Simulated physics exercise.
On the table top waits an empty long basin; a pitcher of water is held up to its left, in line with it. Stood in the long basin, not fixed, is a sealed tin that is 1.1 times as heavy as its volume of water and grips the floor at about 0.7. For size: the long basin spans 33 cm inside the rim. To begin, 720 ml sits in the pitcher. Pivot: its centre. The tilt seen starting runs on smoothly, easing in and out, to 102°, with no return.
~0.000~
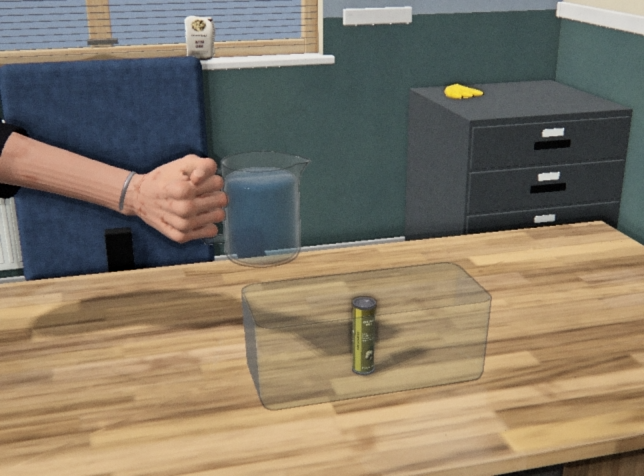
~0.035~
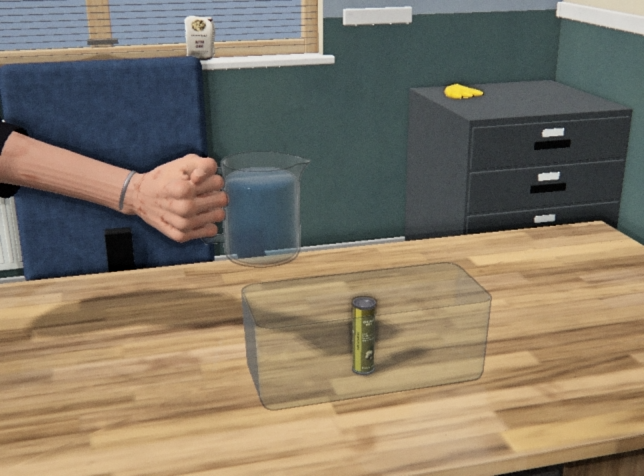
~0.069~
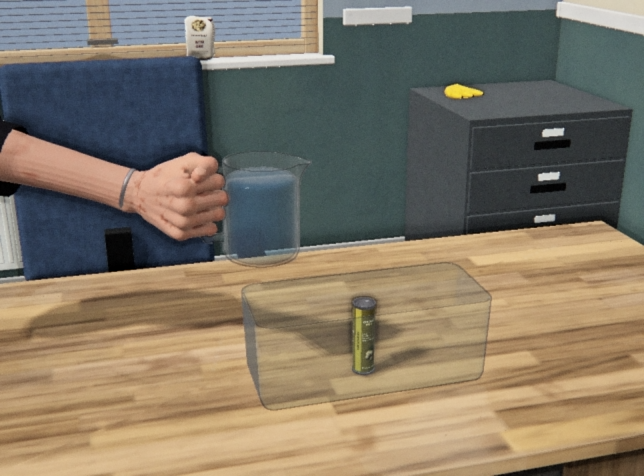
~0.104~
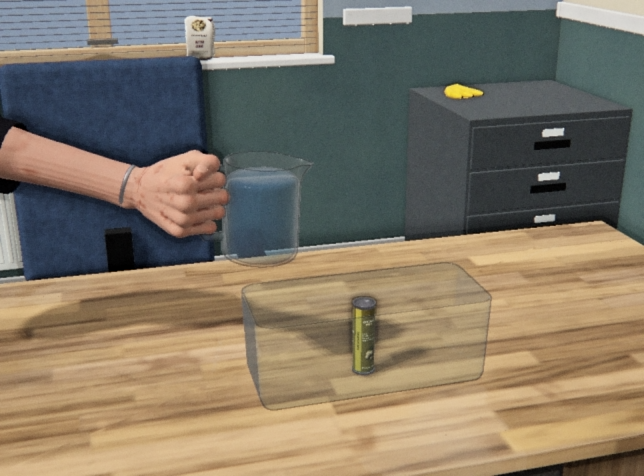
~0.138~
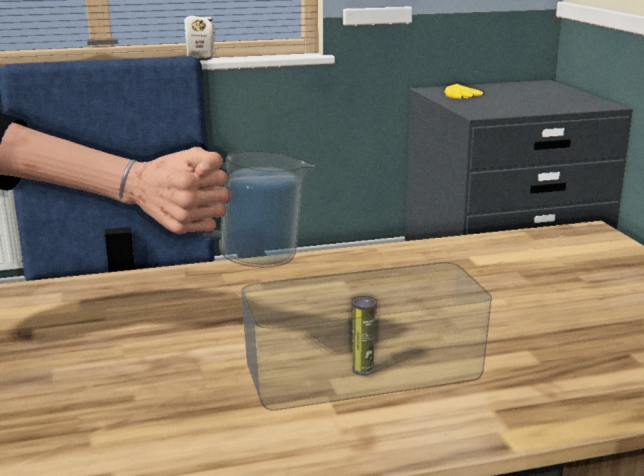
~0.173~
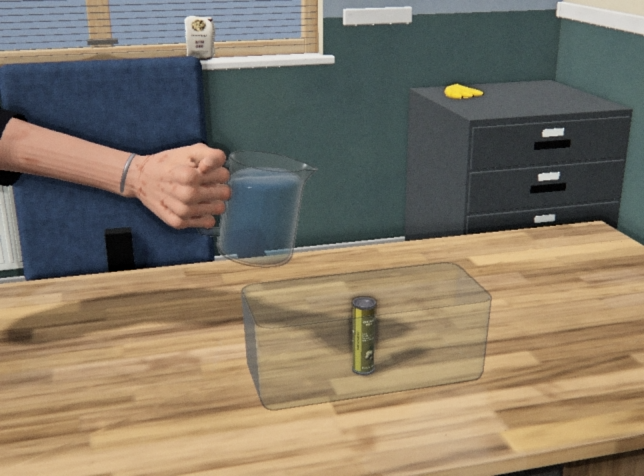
A hand held a clear pitcher of blue water above a wooden table, still at first, then tilted it slightly to the right beside a see-through basin with a small yellow-green tin standing inside.
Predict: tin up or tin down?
It overturns.
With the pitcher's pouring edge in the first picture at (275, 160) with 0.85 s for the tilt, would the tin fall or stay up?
Then it stays on its base.
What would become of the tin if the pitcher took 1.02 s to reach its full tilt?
Then it goes over.
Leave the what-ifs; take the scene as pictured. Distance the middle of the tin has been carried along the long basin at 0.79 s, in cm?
Around 0 centimetres.
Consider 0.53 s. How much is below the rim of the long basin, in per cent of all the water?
I reckon close to 1 percent of it.
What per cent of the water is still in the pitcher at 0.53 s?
86 %.
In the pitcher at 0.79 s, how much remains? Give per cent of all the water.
36 %.
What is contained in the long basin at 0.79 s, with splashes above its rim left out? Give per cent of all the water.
Looks like about 42 % of the whole amount.
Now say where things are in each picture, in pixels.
In the first frame, it leans 0°; its right rim is at (310, 159); the water meets the walls at (224, 179) and (296, 173); the long basin's rim runs from (249, 308) to (474, 281); the tin's top is at (364, 306).
In the second frame, it leans 0°; its right rim is at (311, 159); the water meets the walls at (224, 179) and (296, 174).
In the third frame, it leans 2°; its right rim is at (312, 160); the water meets the walls at (225, 179) and (296, 174).
In the fourth frame, it leans 4°; its right rim is at (313, 162); the water meets the walls at (226, 178) and (297, 174).
In the fifth frame, it leans 7°; its right rim is at (315, 164); the water meets the walls at (227, 179) and (299, 174).
In the sixth frame, it leans 10°; its right rim is at (317, 167); the water meets the walls at (228, 180) and (302, 175).
After 0.53 s the tilt is 70° and 85 per cent is still to pour; the tin stands where it began.
After 0.79 s the tilt is 101° and 37 per cent is still to pour; the tin stands where it began.
After 1.06 s the tilt is 102° and 8 per cent is still to pour; the tin leans 31°.
After 1.35 s the tilt is 102° and 1 per cent is still to pour; the tin lies on its side.
In the end the tin lies on its side.
